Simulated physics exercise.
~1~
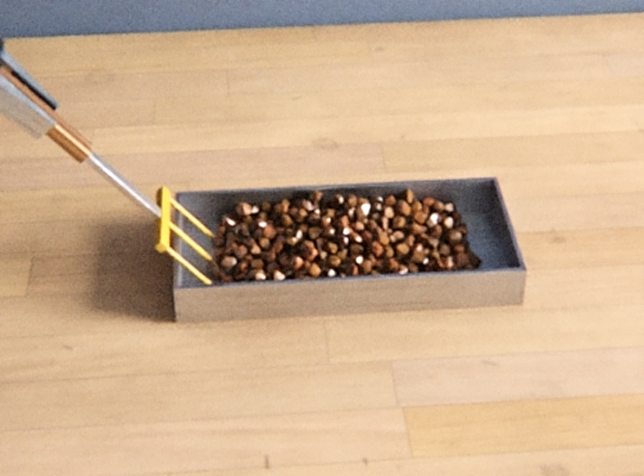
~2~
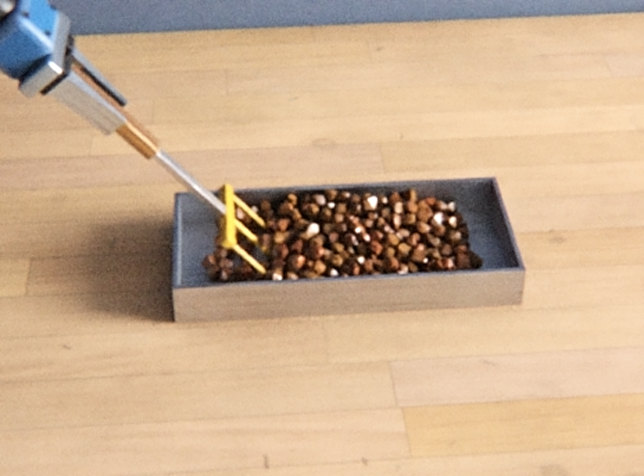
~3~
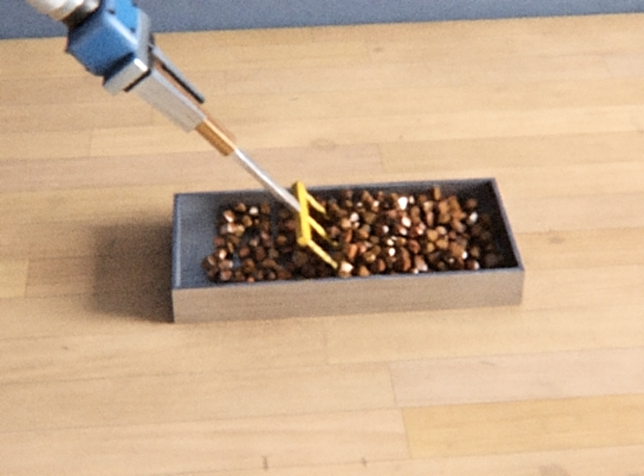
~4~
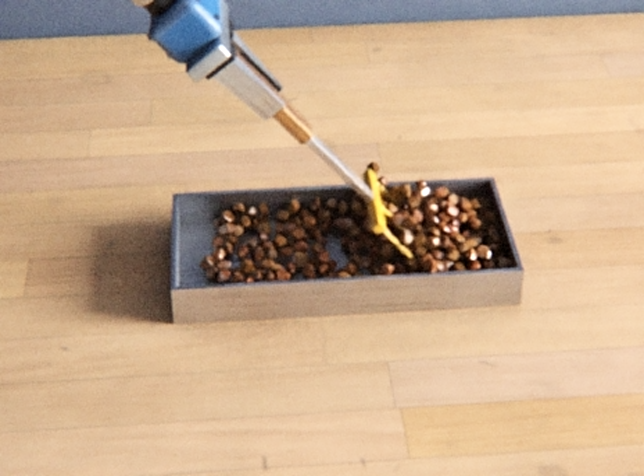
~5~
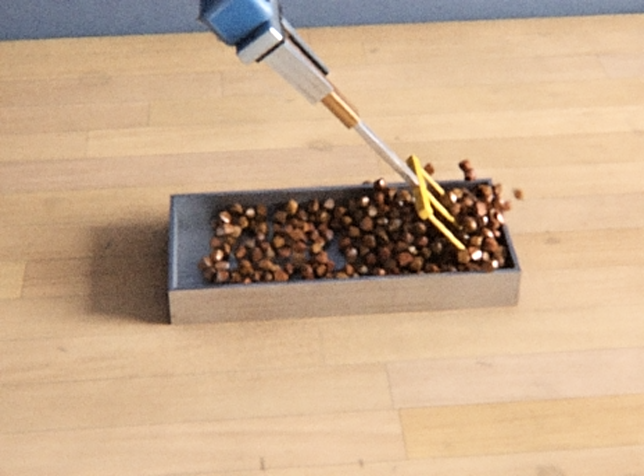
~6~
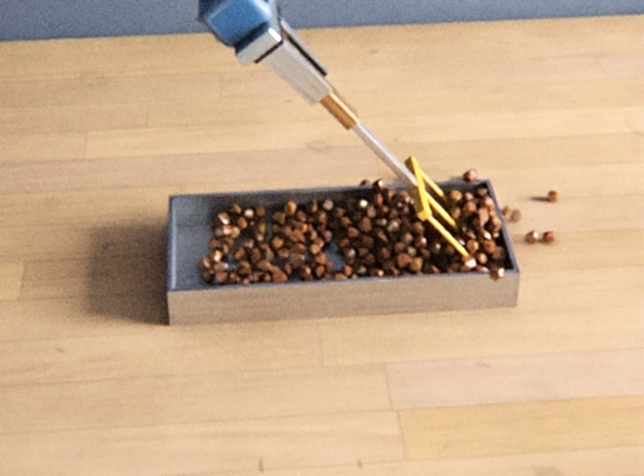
In this clip, a robotic arm drags a yellow comb rightward through brown pellets in a shallow gray tray on a wooden surface, heaping them toward the right end, where a few spill over the edge while most stay inside as the comb stops.
